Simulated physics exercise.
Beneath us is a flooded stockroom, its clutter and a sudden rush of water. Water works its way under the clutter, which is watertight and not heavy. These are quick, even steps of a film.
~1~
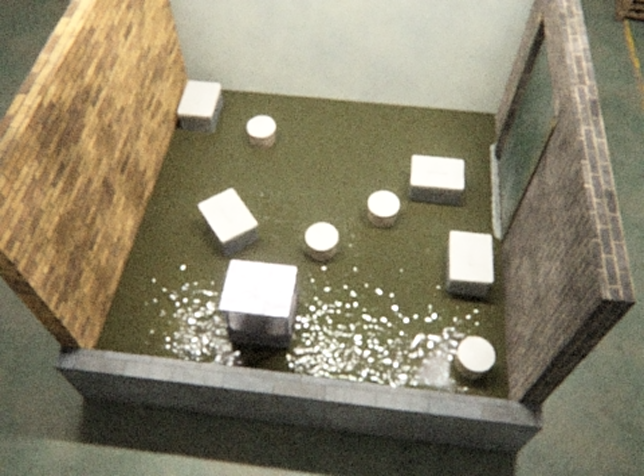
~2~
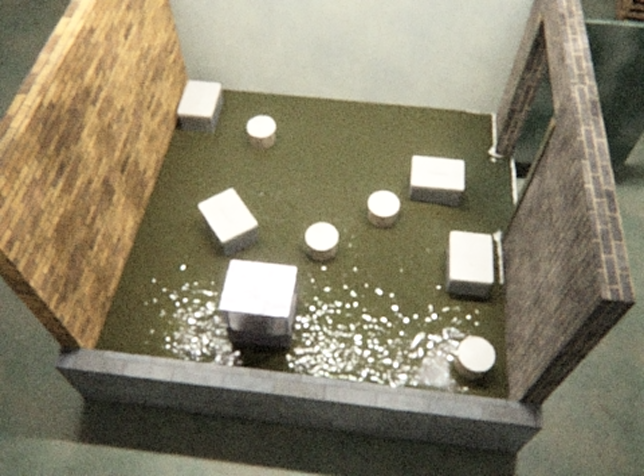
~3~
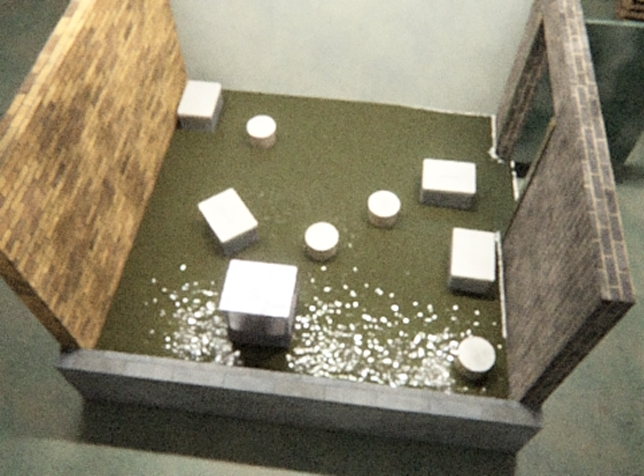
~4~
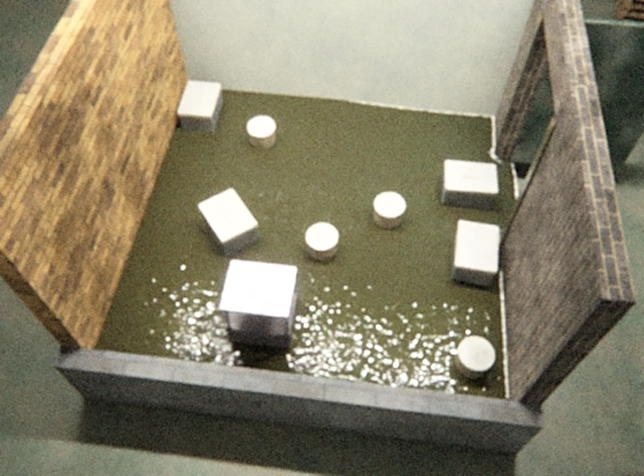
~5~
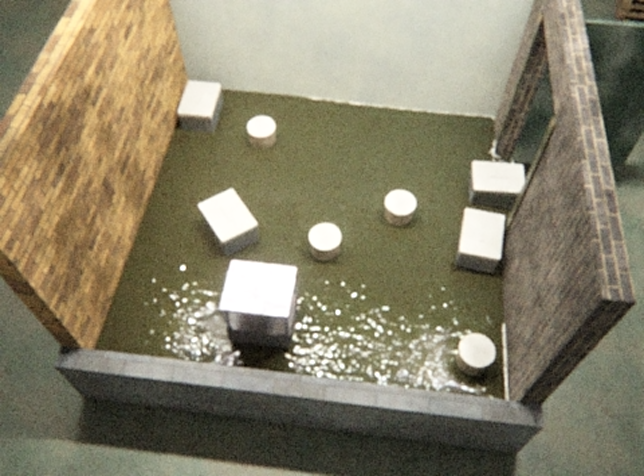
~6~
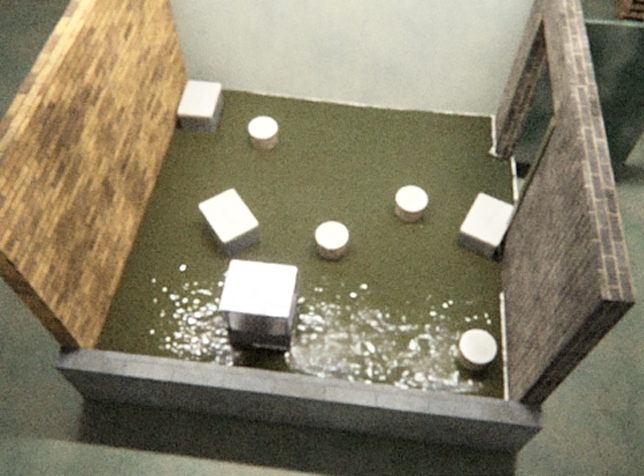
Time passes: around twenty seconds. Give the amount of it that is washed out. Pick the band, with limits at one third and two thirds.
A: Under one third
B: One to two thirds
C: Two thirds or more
(C) Two thirds or more.
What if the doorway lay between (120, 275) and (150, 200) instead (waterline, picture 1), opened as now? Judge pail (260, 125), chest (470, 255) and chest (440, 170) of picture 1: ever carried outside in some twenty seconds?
The first exits, the second never exits, the third never exits.
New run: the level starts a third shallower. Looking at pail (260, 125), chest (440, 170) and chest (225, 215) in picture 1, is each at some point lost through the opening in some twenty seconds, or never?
In order, held back, flushed away and held back.
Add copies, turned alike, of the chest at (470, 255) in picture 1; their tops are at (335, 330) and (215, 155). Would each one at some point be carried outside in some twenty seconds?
Result, in sequence: Never gets out; never gets out.
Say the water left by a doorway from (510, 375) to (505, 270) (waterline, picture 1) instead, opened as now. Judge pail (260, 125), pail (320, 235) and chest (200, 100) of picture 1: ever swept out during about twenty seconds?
In order: Remains, escapes, remains.
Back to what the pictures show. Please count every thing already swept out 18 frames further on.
That gives 3.
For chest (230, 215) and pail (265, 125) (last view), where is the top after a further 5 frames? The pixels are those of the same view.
Estimated: (268, 210); (304, 127).
A moment on, 2 of 8 are out; 6 afloat.
Next, 3 of 8 are out; 5 afloat.
Later, 6 of 8 are out; 1 afloat.
In the end, 6 of 8 are out; 0 afloat.
